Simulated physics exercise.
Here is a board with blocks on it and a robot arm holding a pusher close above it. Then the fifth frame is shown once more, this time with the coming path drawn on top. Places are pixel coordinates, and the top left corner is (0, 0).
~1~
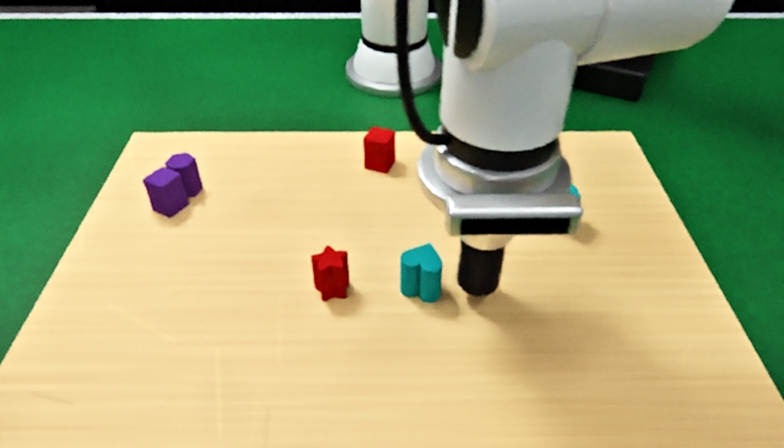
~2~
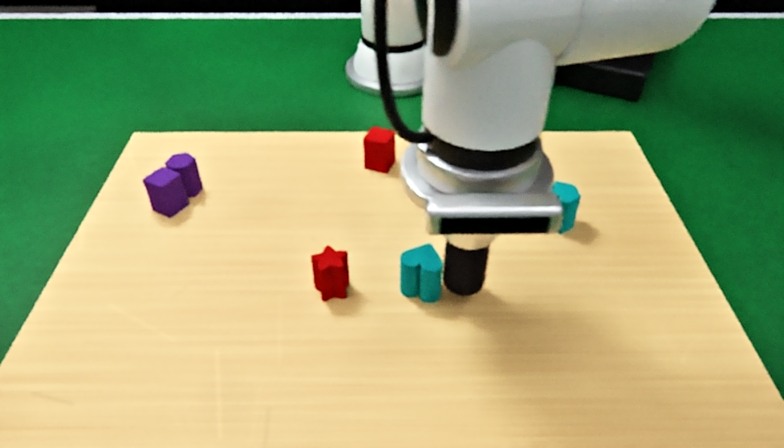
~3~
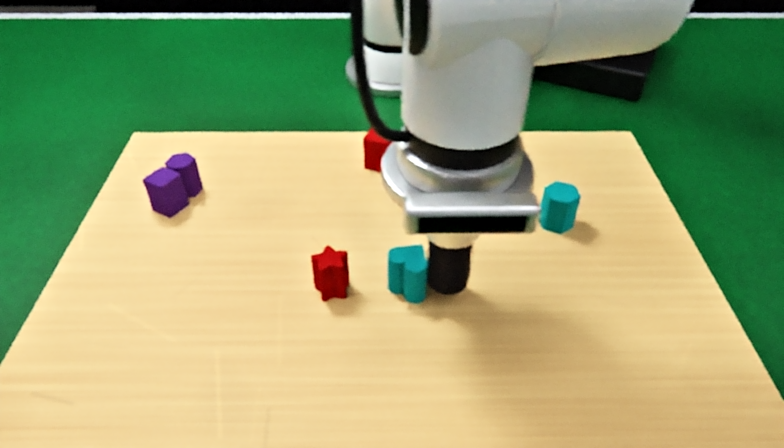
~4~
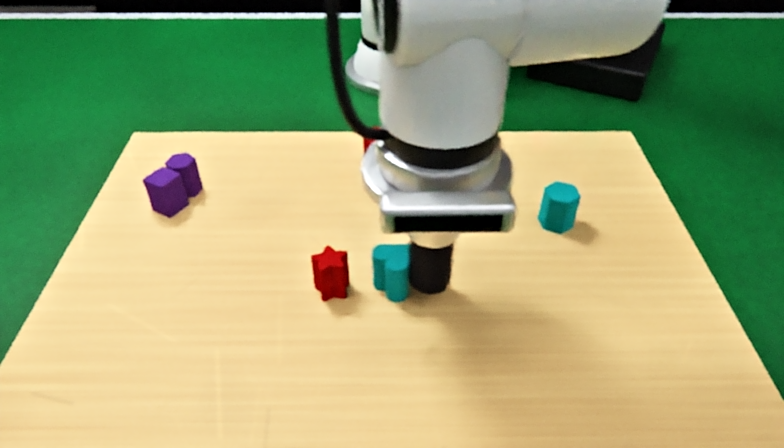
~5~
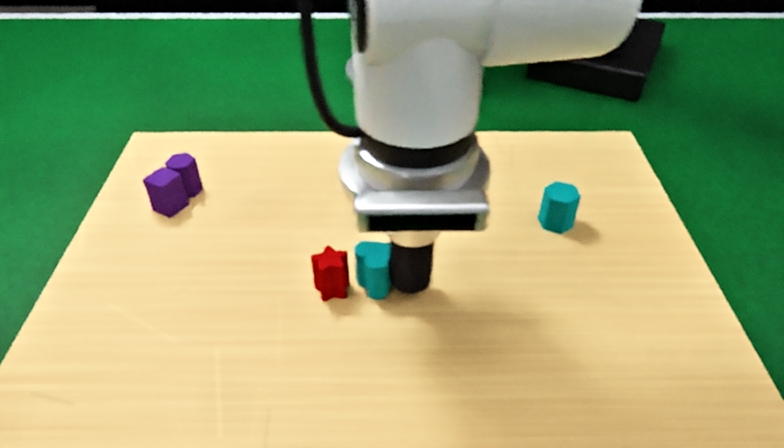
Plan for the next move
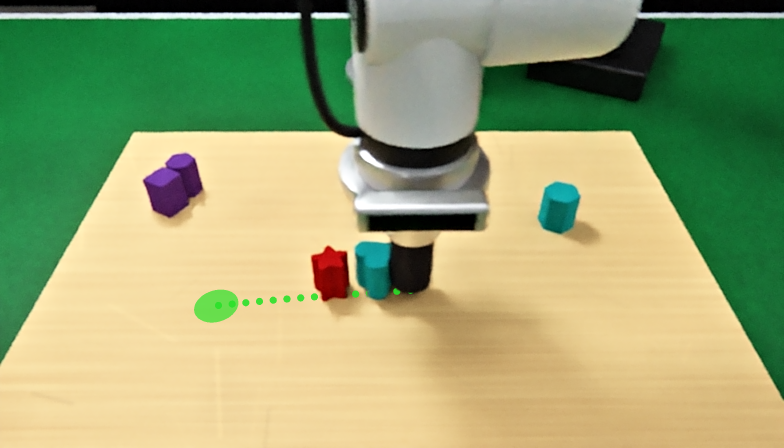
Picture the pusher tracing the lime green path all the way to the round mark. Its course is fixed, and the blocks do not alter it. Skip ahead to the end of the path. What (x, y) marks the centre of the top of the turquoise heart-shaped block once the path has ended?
Its top centre lands on (317, 238).
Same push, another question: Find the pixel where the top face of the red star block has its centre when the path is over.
I'd say the red star block ends with its top centre at (235, 246).
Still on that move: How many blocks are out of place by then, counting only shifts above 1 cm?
There will be two blocks displaced.
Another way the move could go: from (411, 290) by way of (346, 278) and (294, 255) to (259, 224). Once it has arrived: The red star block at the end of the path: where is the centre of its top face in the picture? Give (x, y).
Located at (287, 259).
Drawn move, from (411, 290) to (216, 306).
What follows on the original path. One third of the way, pusher at (345, 284); red star block at (297, 256), turned 40° anticlockwise; turquoise heart-shaped block at (325, 241), turned 40° clockwise.
Two thirds of the way, pusher at (280, 289); red star block at (253, 250), turned 35° anticlockwise; turquoise heart-shaped block at (317, 238), turned 65° clockwise.
At the end, pusher at (213, 295); red star block at (235, 246); turquoise heart-shaped block at (317, 238), turned 65° clockwise.
